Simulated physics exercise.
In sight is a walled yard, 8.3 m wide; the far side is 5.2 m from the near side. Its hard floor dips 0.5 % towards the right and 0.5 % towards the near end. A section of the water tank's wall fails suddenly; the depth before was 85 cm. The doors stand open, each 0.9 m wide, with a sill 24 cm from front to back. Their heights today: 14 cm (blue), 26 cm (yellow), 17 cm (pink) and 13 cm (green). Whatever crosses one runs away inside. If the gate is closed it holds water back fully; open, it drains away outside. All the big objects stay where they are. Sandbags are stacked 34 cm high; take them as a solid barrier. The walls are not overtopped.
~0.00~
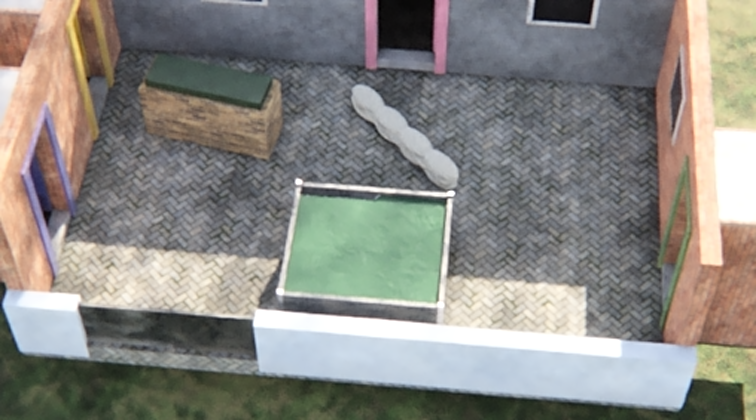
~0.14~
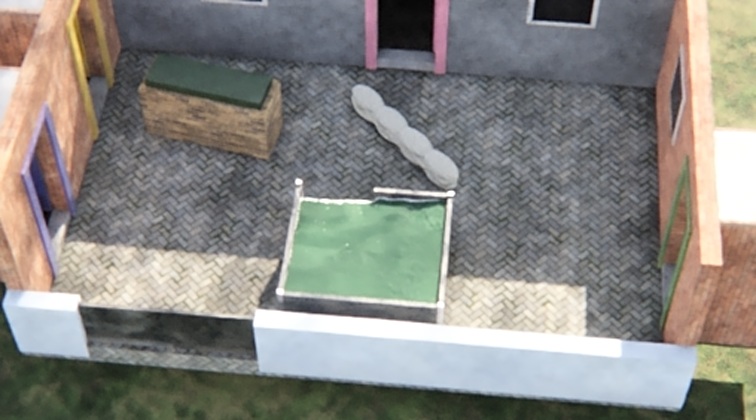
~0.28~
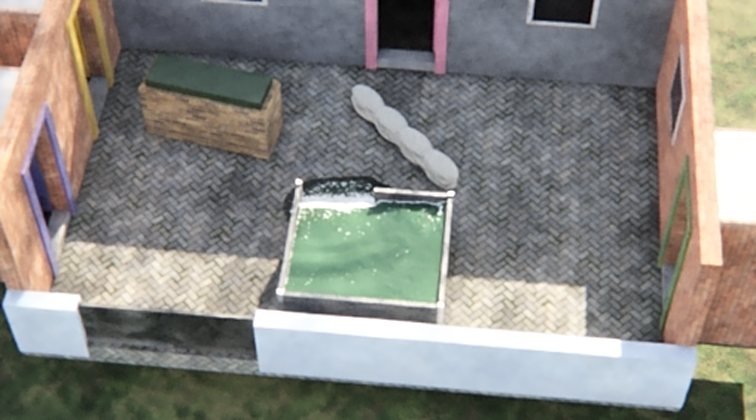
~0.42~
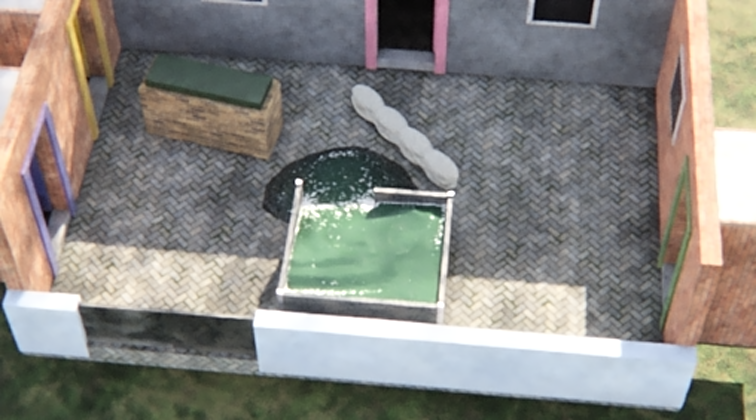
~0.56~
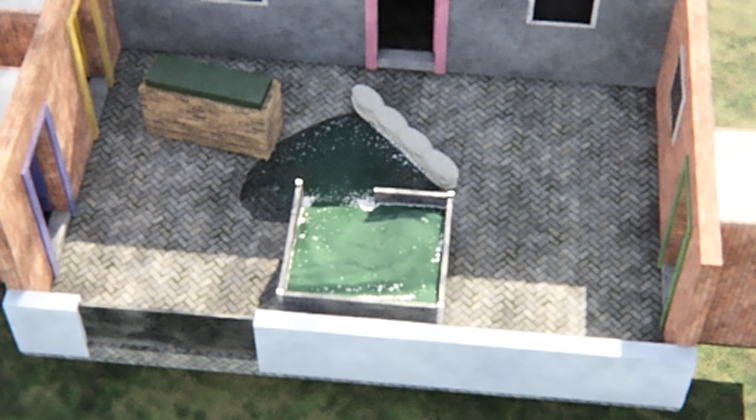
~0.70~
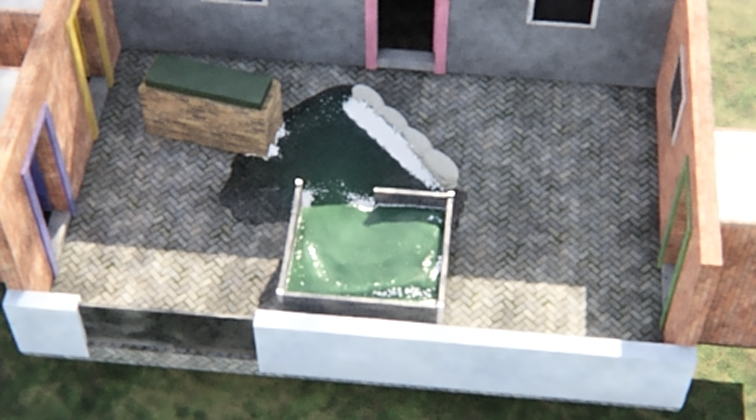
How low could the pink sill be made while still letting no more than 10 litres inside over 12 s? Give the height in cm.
Some 6 cm above the ground.
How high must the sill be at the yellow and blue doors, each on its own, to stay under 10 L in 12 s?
About 24 cm at yellow and 9.0 cm at blue.
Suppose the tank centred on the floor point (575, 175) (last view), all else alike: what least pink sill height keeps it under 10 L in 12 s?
About 17 cm.
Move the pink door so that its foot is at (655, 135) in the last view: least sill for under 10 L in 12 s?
About 6.5 cm.
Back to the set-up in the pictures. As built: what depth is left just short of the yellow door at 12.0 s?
About 8.0 cm.
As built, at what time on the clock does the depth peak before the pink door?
At about 2.4 s.
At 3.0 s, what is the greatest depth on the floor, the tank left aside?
Up to some 36 cm.
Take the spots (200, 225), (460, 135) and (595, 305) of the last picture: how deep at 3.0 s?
Roughly 0, 3 and 0 cm, in turn.
After 1.4 s water covers 20 % of the floor, deepest (50 cm) near (304, 68); 2 cm at the pink door, 0 litres in over its 17 cm sill.
After 3.0 s water covers 50 % of the floor, deepest (36 cm) near (127, 72); 8 cm at the pink door, 0 litres in over its 17 cm sill.
After 12.0 s water covers 95 % of the floor, deepest (13 cm) near (609, 376); 5 cm at the pink door, 0 litres in over its 17 cm sill.
At the pink door as built, the water arrived by 1.4 s and peaked near 10 cm at 2.4 s.
Run again over the same 12 s with other heights there, 14 litres in over 5.5 cm, 4 litres over 7.5 cm. The limit of 10 litres is kept from about 6 cm up.
